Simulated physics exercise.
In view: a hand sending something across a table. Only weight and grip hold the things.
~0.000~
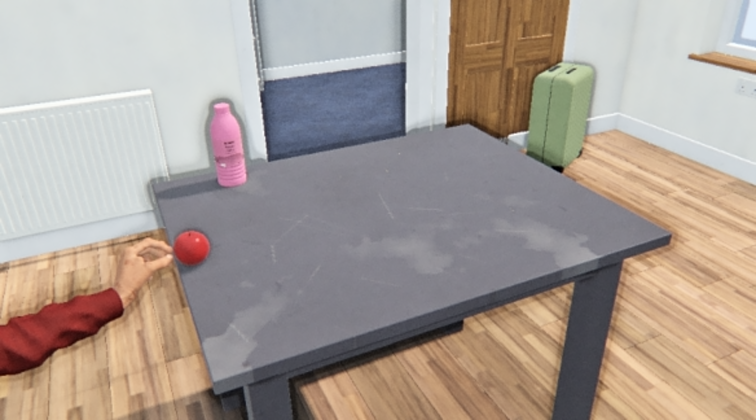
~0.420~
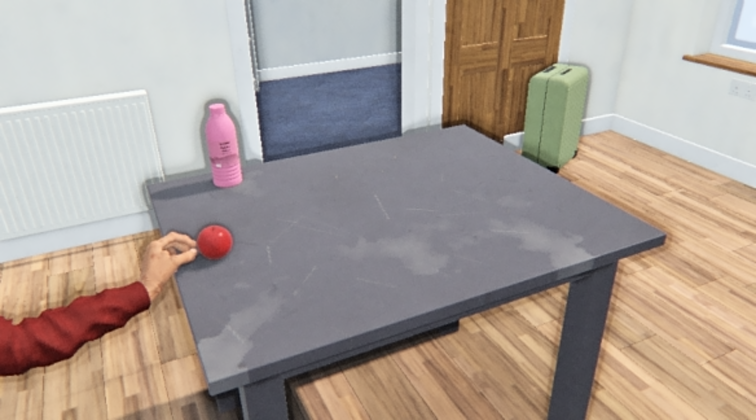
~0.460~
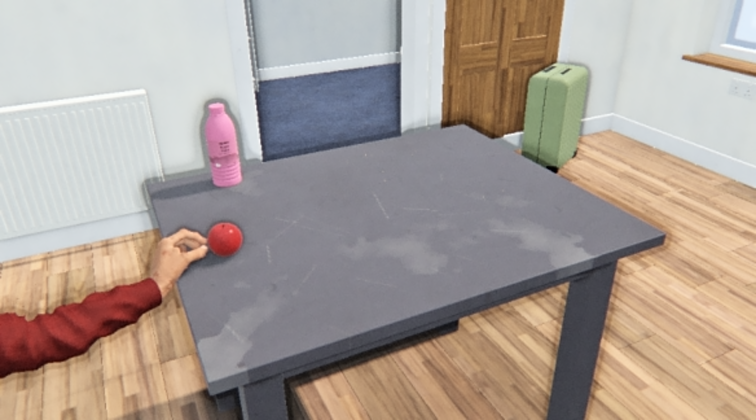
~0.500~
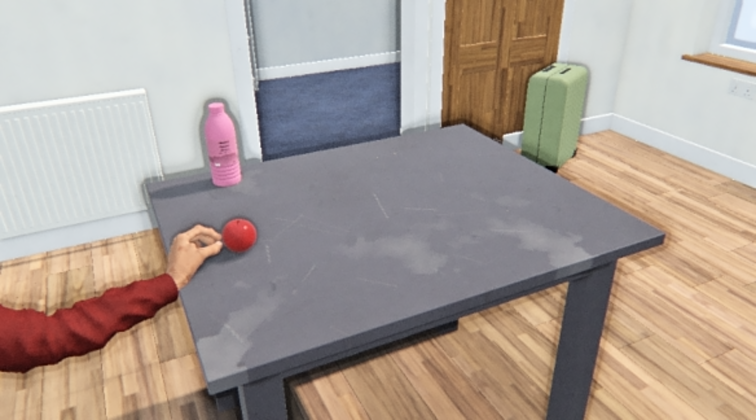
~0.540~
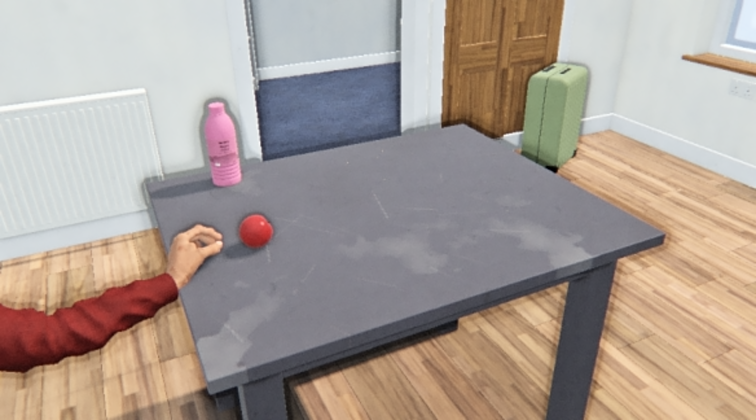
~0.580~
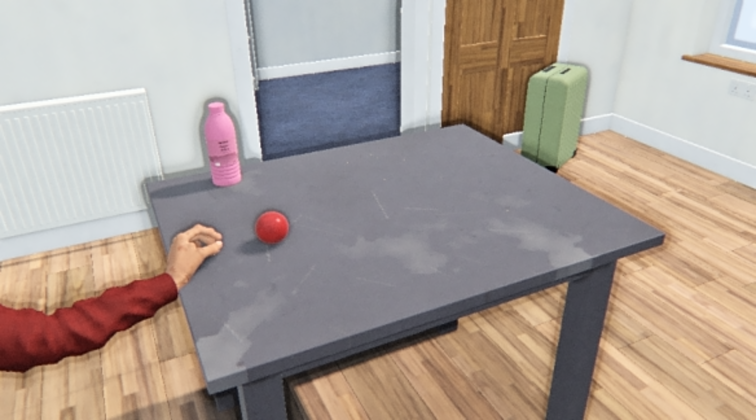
We see a hand in a red sleeve push a small red apple rightward from the left edge of a dark table, near a pink bottle; the hand then stays still while the apple continues moving right, away from the fingers.
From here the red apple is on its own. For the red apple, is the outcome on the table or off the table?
The red apple falls off the table.
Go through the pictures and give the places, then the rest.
Under the hand; red apple (191, 249), in the first picture.
Under the hand; red apple (215, 243), in the second picture.
Under the hand; red apple (225, 240), in the third picture.
Red apple (239, 236), in the fourth picture.
Red apple (256, 232) shifted a little, in the fifth picture.
Red apple (272, 228) shifted about its own width, in the sixth picture.
After 0.88 s, red apple shifted well along near (379, 203).
After 1.28 s, red apple shifted well along near (495, 176).
After 1.58 s, red apple now off the table.
After 1.88 s, things are still on the move.
In the end (2.1 s), off the table, red apple.
